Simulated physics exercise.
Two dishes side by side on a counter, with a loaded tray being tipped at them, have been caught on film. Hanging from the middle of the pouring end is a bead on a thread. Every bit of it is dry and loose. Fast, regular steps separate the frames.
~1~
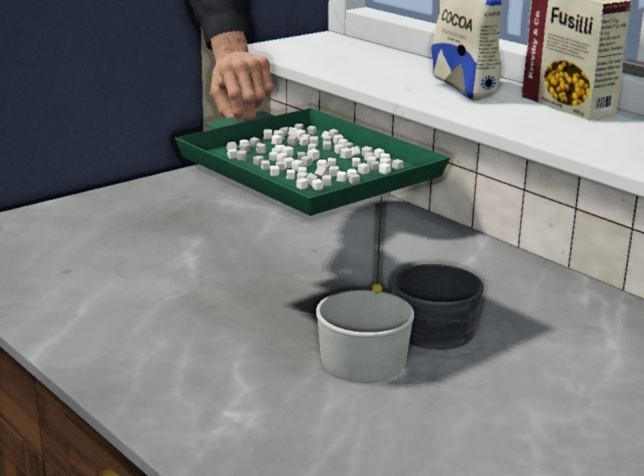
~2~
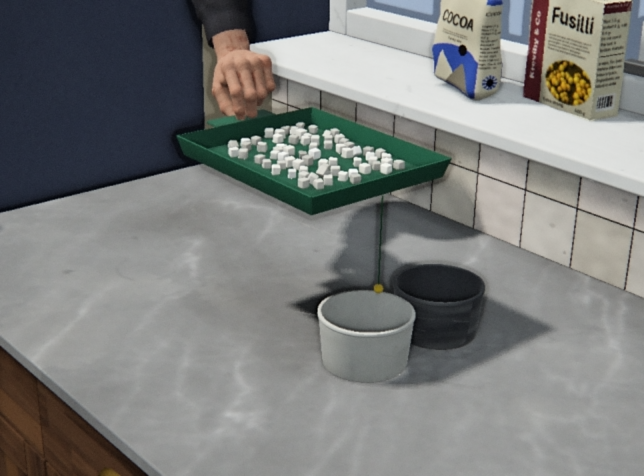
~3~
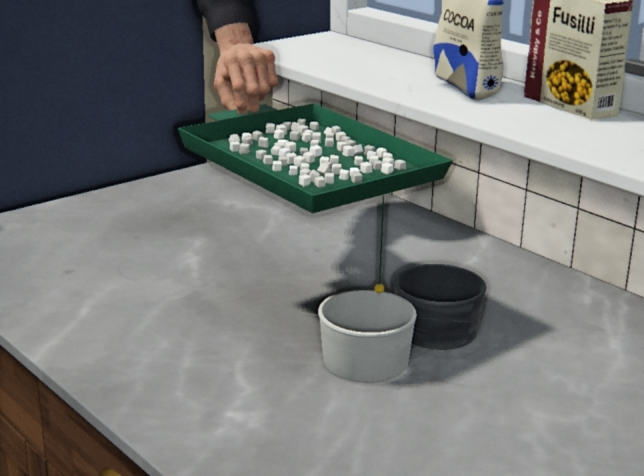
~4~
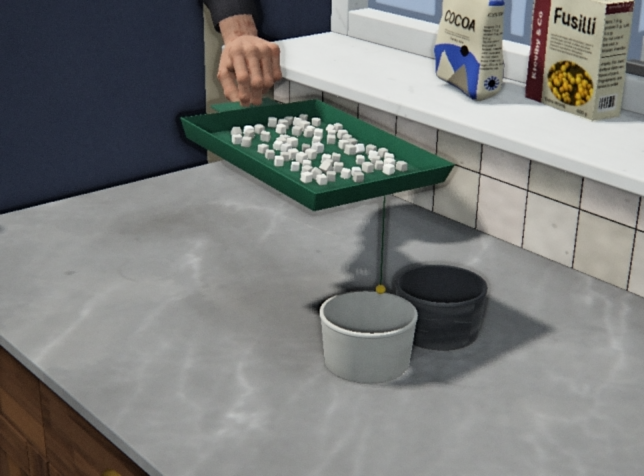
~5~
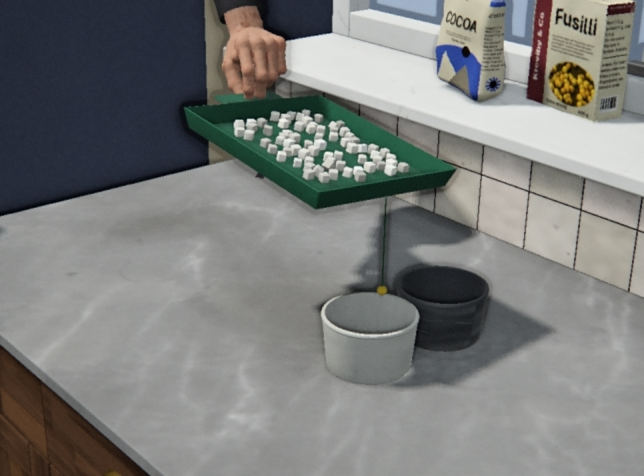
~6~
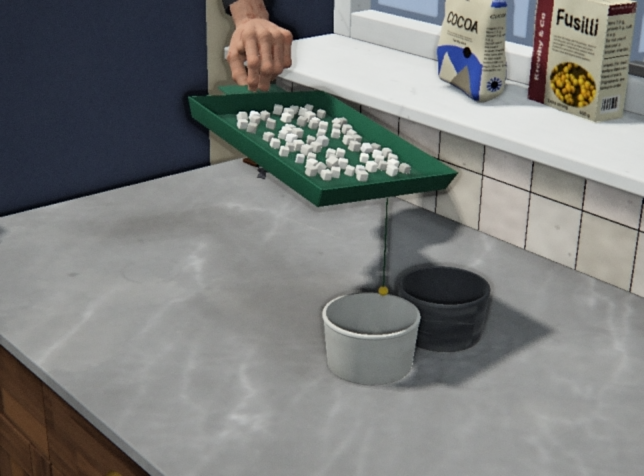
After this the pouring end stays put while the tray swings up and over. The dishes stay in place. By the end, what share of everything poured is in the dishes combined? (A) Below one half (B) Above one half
Option B: Above one half.
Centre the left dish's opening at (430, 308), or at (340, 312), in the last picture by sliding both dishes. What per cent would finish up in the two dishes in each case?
Trial 1 40%, trial 2 50%.
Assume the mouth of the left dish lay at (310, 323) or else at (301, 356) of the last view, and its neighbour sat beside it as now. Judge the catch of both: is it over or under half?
At place one a lesser share; at place two a lesser share.
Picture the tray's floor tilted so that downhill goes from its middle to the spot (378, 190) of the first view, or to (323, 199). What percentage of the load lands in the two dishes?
30 % and 30 %.
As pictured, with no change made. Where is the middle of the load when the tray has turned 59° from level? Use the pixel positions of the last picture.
Somewhere about pixel (403, 164).
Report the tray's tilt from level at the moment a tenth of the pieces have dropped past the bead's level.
It's turned some 110 degrees by then.
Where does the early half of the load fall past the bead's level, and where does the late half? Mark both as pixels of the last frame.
First part (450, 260), rest (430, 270).
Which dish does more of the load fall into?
The winner is the right dish.
Just after the last frame, tray tipped steeply; every one on the tray.
A moment on, tray tipped right over; almost all on the tray; just a few in the right dish.
Further on, tray tipped past a quarter turn; roughly two thirds in the right dish; roughly a quarter outside both.
When it is over, tray tipped past a quarter turn; not one in the left dish; roughly two thirds in the right dish; roughly a quarter outside both.
